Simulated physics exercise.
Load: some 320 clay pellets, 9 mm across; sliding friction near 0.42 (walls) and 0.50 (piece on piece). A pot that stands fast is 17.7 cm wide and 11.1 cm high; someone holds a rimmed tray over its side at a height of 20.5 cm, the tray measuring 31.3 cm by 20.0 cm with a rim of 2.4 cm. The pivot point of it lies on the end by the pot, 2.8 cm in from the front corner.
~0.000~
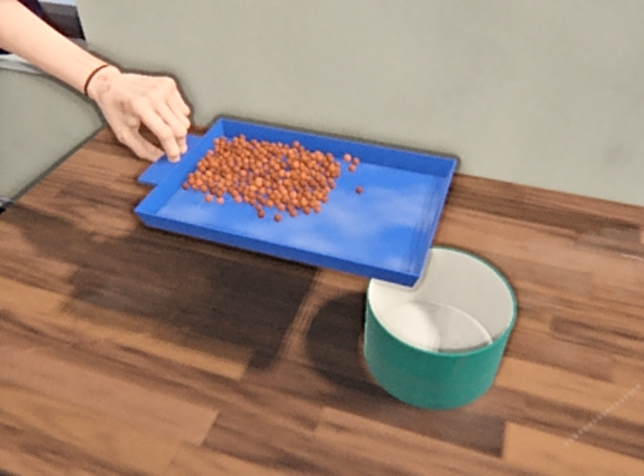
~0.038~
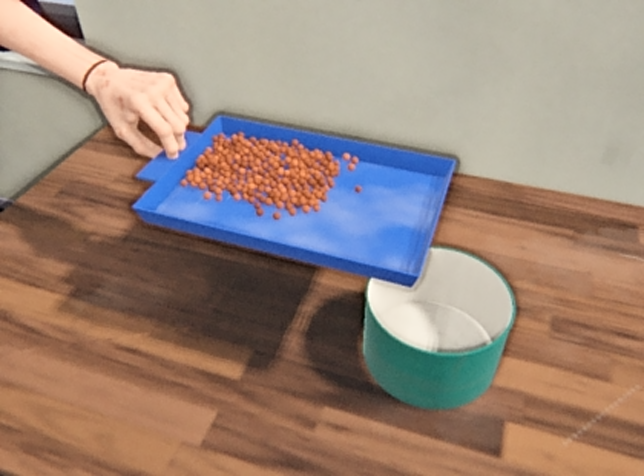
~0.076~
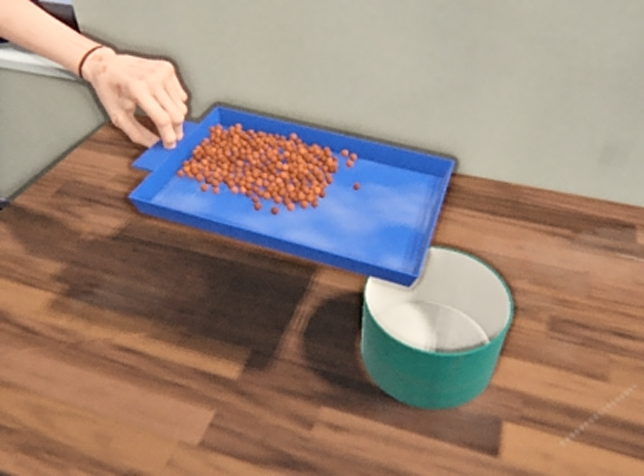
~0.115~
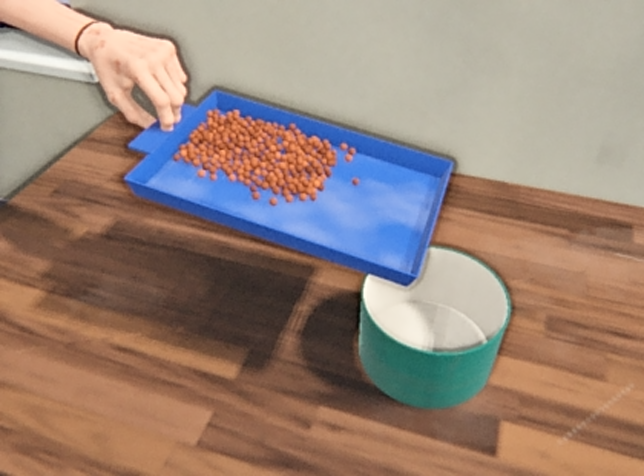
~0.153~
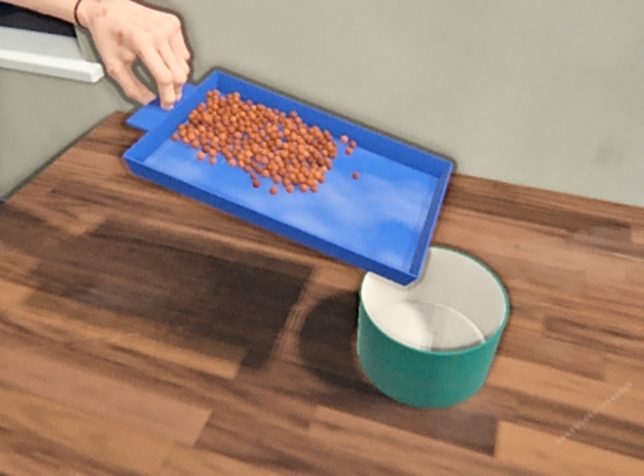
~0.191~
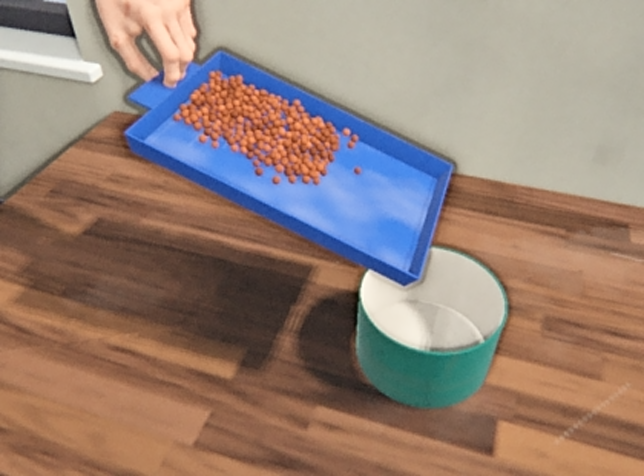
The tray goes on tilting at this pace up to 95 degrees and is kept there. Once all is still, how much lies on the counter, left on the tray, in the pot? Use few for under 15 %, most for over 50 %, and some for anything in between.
Counter: Most, tray: Few, pot: Some.
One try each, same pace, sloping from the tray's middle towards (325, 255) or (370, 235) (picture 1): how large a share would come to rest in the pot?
I'd put it at roughly 0 per cent for the first tilt and roughly 15 per cent for the second.
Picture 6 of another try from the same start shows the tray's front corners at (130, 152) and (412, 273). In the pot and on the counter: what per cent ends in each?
Pot 35 % / counter 65 %.
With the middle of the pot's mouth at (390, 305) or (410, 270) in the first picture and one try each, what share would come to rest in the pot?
About 5 and 15 per cent.
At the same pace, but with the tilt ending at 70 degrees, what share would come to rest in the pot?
It would land at about 20 percent.
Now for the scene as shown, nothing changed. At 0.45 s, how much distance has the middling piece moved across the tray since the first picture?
Displacement on the tray: About 5 cm.
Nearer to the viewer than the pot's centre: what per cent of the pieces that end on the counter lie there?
Estimate: Close to 10 per cent of the pieces.
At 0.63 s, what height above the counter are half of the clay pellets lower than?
I'd put it near 20 cm.
After 0.45 s, tilt 57 degrees; the tray holds 100 %, the pot 0 %.
After 0.63 s, tilt 83 degrees; the tray holds 80 %, the pot 0 %.
After 0.93 s, tilt 95 degrees; the tray holds 5 %, the pot 35 %.
At rest (1.8 s), counter 60 %, tray 0 %, pot 40 %.
